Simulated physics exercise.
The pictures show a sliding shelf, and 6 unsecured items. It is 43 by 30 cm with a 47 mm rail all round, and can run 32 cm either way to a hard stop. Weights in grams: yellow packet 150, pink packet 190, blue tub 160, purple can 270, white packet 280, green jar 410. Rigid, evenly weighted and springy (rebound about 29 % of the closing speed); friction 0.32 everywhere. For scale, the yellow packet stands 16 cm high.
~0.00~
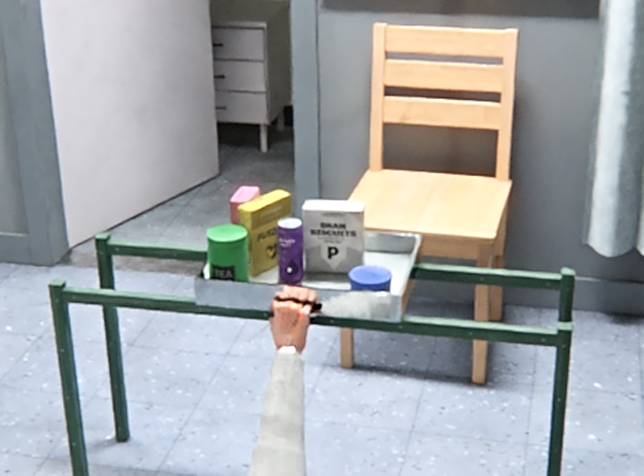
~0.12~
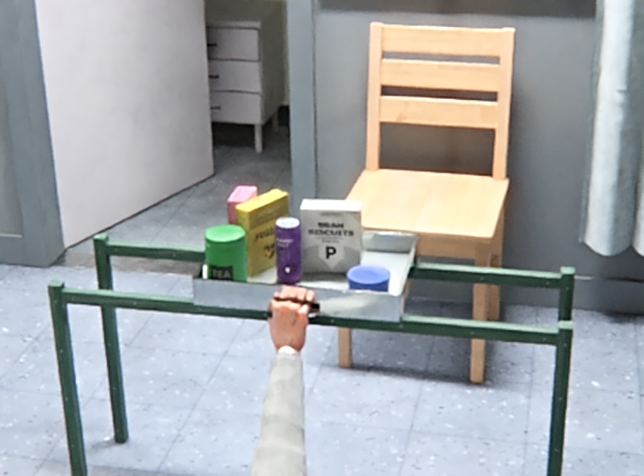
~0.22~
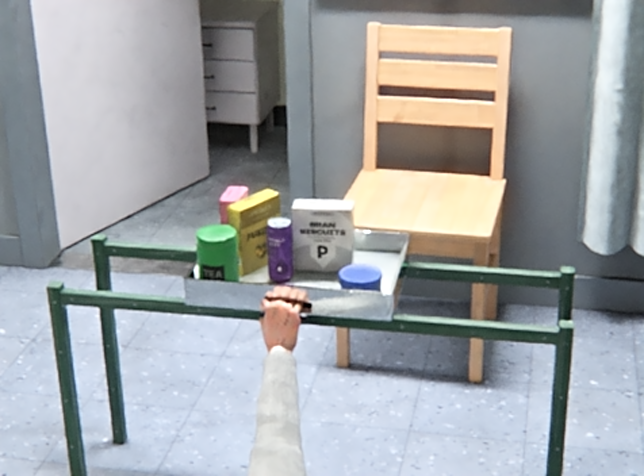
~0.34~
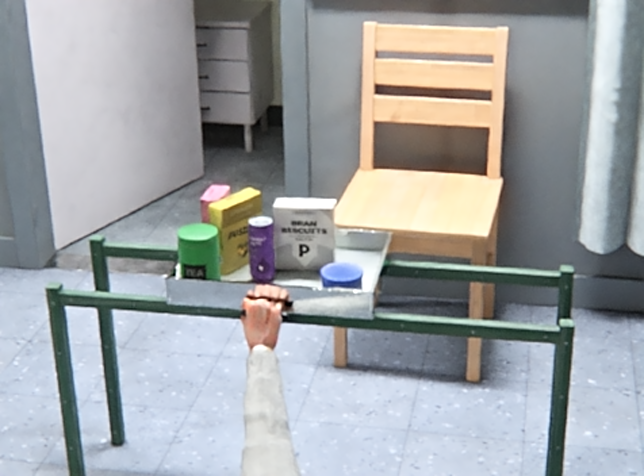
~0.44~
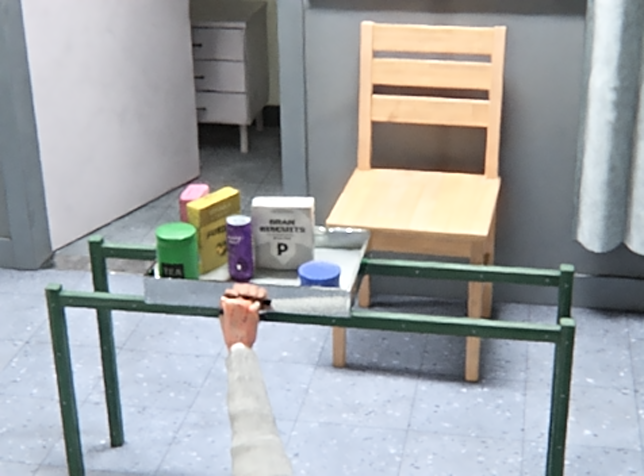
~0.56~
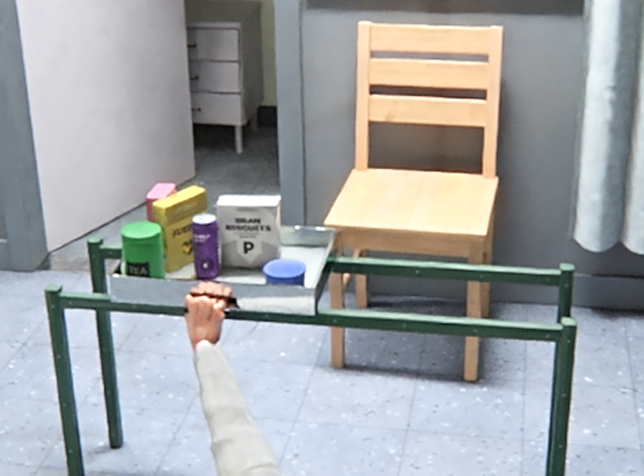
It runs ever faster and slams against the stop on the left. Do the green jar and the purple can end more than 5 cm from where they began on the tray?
The green jar keeps its place, the purple can ends elsewhere.
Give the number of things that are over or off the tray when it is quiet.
In all, 0.
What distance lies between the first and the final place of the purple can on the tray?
About 9 cm.
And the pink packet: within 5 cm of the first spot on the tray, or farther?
The pink packet keeps its place.
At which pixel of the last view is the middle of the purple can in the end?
Around (111, 242).
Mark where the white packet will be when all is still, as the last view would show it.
At about (158, 228).
After 0.76 s, tray 32 cm left; purple can moved 4 cm near (133, 243); green jar 3° off upright near (84, 252); pink packet 11° off upright.
After 0.86 s, tray 32 cm left; purple can 3° off upright near (110, 241); yellow packet 14° off upright; pink packet 17° off upright.
After 0.96 s, tray 32 cm left; purple can 7° off upright near (108, 240); blue tub moved 12 cm; yellow packet 7° off upright.
In the end (1.6 s), not toppled but over 5 cm from the start, blue tub, purple can and white packet; the other 3 under 5 cm from the start. At the end, from the last picture's camera, green jar near (86, 254), purple can near (112, 242).
